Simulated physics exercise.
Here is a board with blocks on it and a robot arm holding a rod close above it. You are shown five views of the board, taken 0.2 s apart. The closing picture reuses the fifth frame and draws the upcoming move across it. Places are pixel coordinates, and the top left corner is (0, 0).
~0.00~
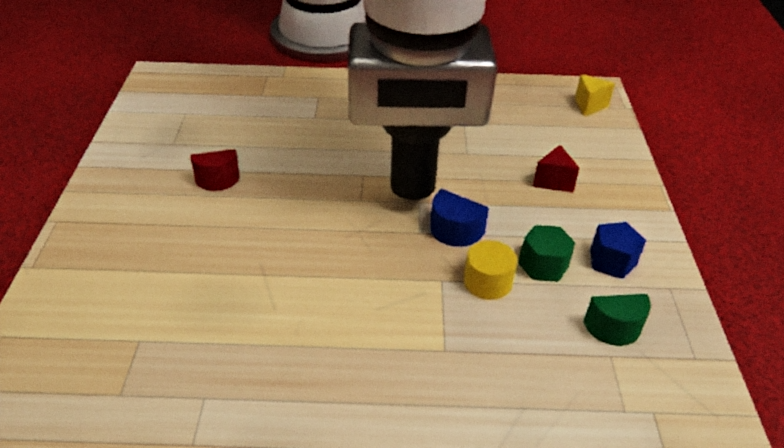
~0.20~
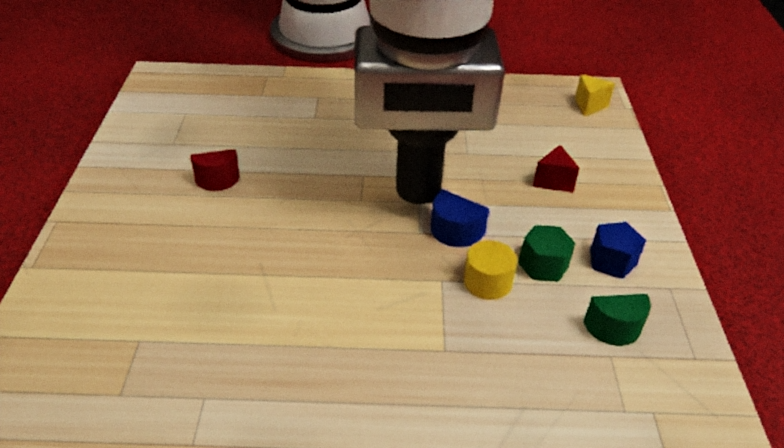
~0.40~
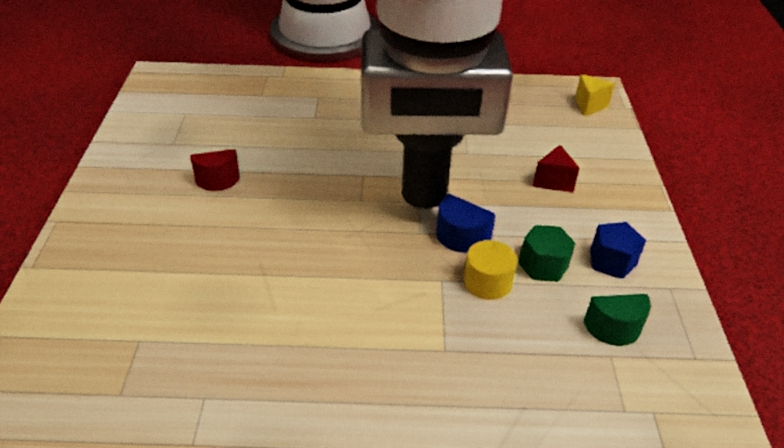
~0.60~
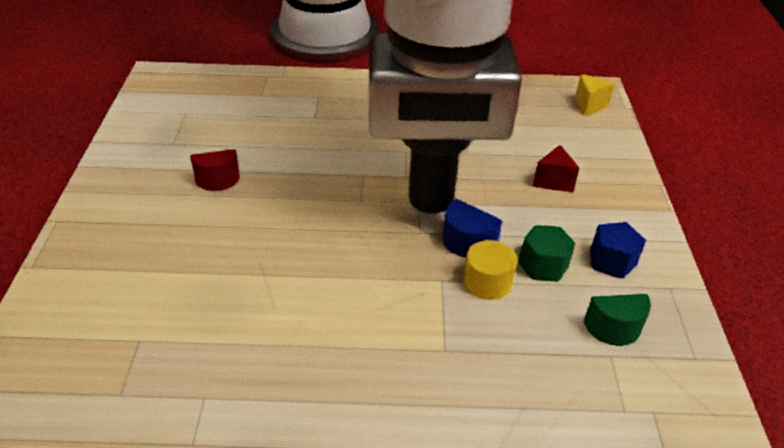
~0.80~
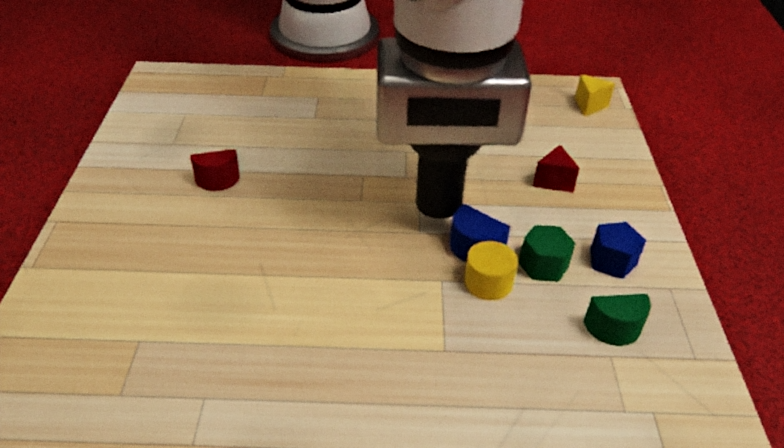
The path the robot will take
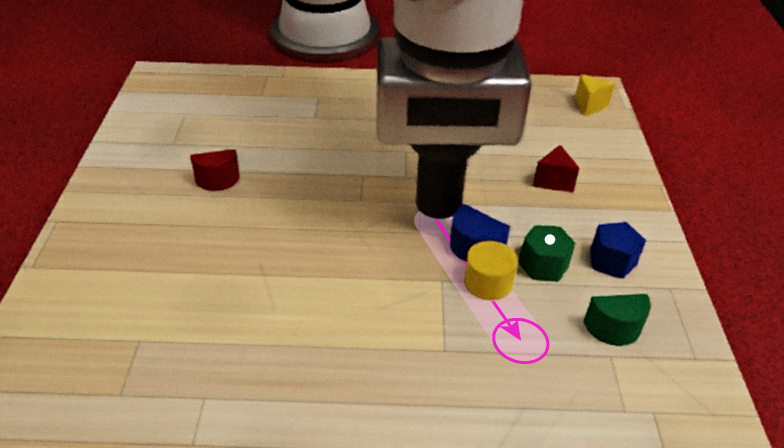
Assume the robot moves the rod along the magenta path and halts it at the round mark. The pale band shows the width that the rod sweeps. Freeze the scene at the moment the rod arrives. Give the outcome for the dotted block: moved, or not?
By then it is displaced.
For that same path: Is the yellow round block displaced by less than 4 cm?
No, that is not how it ends up.
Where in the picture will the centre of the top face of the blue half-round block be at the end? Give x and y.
If I read the scene right, the answer is (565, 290).
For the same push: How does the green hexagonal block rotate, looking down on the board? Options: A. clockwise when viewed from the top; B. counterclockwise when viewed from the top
B - counterclockwise when viewed from the top.
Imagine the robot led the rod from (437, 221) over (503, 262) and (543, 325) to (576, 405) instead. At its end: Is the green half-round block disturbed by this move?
That block gets shifted.
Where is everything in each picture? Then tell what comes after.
In the first picture, lower end of the rod (413, 186), tops of blocks, blue half-round block (457, 206), yellow round block (492, 256), green hexagonal block (550, 240), blue pentagonal block (621, 236).
In the second picture, rod (419, 190), blocks as before.
In the third picture, rod (425, 194), blue half-round block (464, 212).
In the fourth picture, rod (431, 199), blue half-round block (470, 217).
In the fifth picture, rod (439, 204), blue half-round block (478, 223), yellow round block (493, 257), green hexagonal block (550, 240), blue pentagonal block (621, 236).
The drawn path runs from (437, 221) directly to (521, 340); the dot is on the green hexagonal block.
What follows on the original path. One third of the way, rod (464, 240); blue half-round block (519, 253), turned 30° anticlockwise; yellow round block (517, 289); green hexagonal block (572, 245), turned 25° anticlockwise.
Two thirds of the way, rod (493, 279); blue half-round block (555, 278), turned 70° anticlockwise; yellow round block (536, 313); green hexagonal block (586, 248), turned 55° anticlockwise; blue pentagonal block (625, 233).
At the end, rod (525, 323); blue half-round block (565, 290), turned 135° anticlockwise; yellow round block (570, 350); green hexagonal block (586, 248), turned 55° anticlockwise; blue pentagonal block (625, 233).
